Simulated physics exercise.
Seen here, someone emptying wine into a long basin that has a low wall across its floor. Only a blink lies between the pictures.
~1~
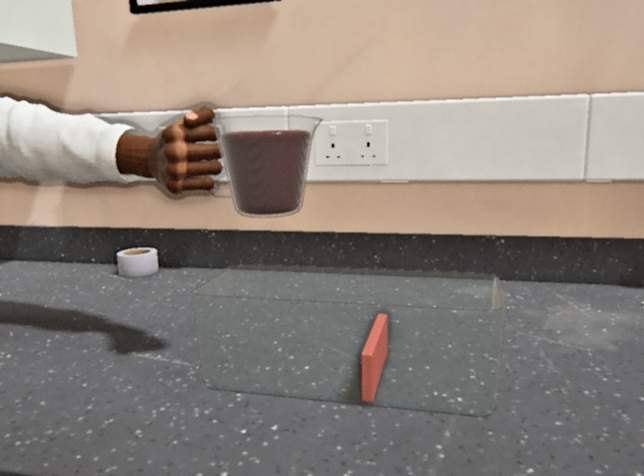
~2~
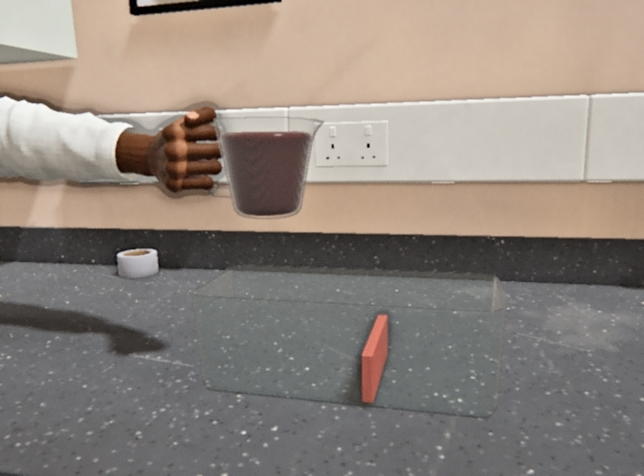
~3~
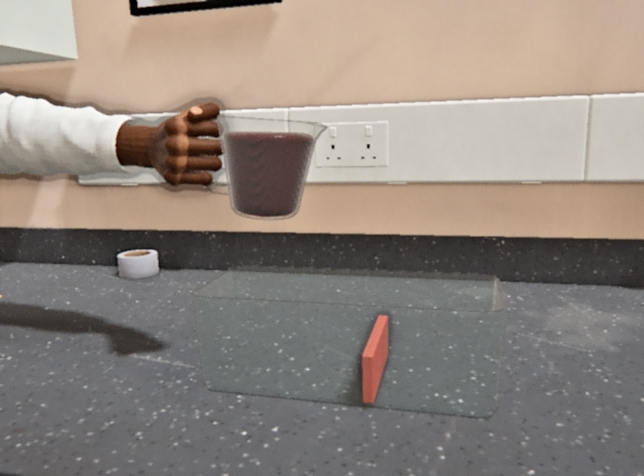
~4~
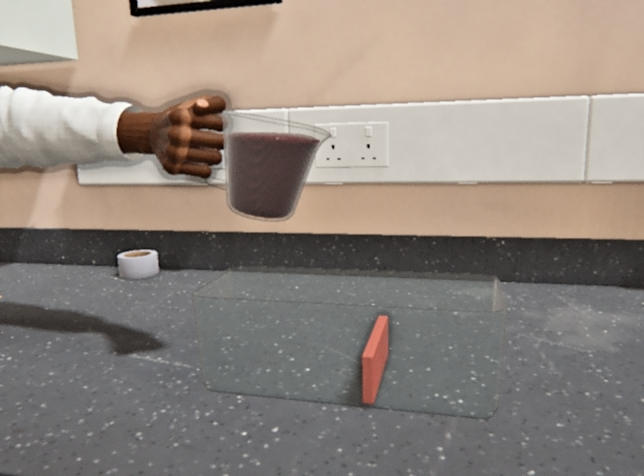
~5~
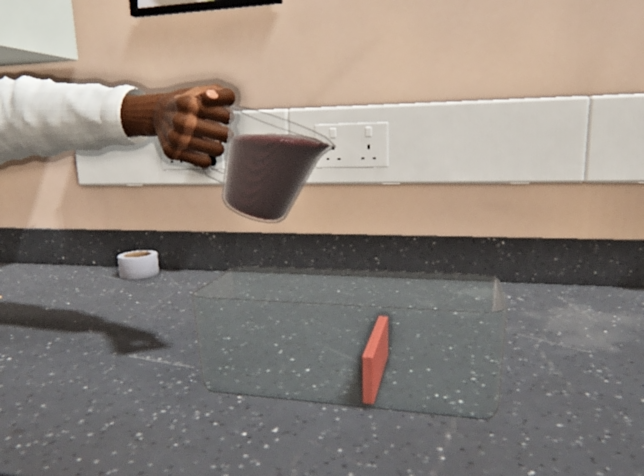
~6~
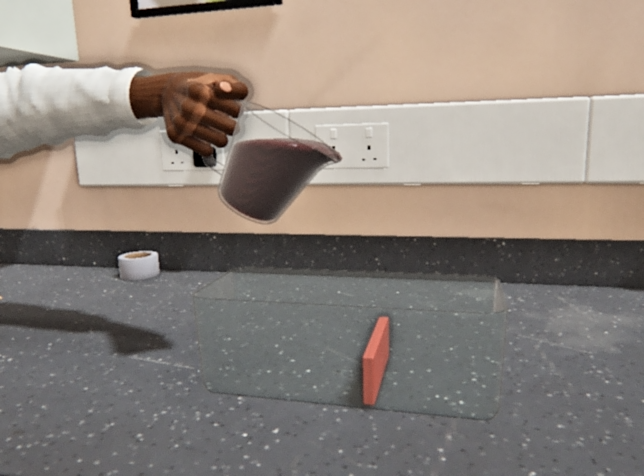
On a speckled grey counter, a hand held a clear jug of dark red wine above a long glass basin with a low red wall inside, then tilted it rightward until wine reached the lip.
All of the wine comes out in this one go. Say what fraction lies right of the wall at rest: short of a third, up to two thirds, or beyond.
The share right of the wall is between a third and two thirds.
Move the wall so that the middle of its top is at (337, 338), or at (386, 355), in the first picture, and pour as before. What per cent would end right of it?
Roughly 95 per cent, and 35 per cent.
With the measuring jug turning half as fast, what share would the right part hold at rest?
About 70 per cent.
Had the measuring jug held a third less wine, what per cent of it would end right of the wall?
Roughly 15 in a hundred.
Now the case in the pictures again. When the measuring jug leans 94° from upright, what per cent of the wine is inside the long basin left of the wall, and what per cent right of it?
Left: 5 %. Right: 25 %.
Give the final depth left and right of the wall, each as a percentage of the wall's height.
Near 20 on the left, 30 on the right.
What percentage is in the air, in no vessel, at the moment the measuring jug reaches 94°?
Near 30 %.
A moment on, the measuring jug is tipped on its side and 43 per cent is still to pour, 3 is left of the wall and 25 right of it.
Next, the measuring jug is tipped right over and 4 per cent is still to pour, 45 is left of the wall and 43 right of it.
Then the measuring jug is tipped right over and 0 per cent is still to pour, 55 is left of the wall and 43 right of it.
Later the measuring jug is tipped right over and 0 per cent is still to pour, 55 is left of the wall and 43 right of it.
Finally, 55 per cent lies left of the wall, 43 right of it and 1 outside.
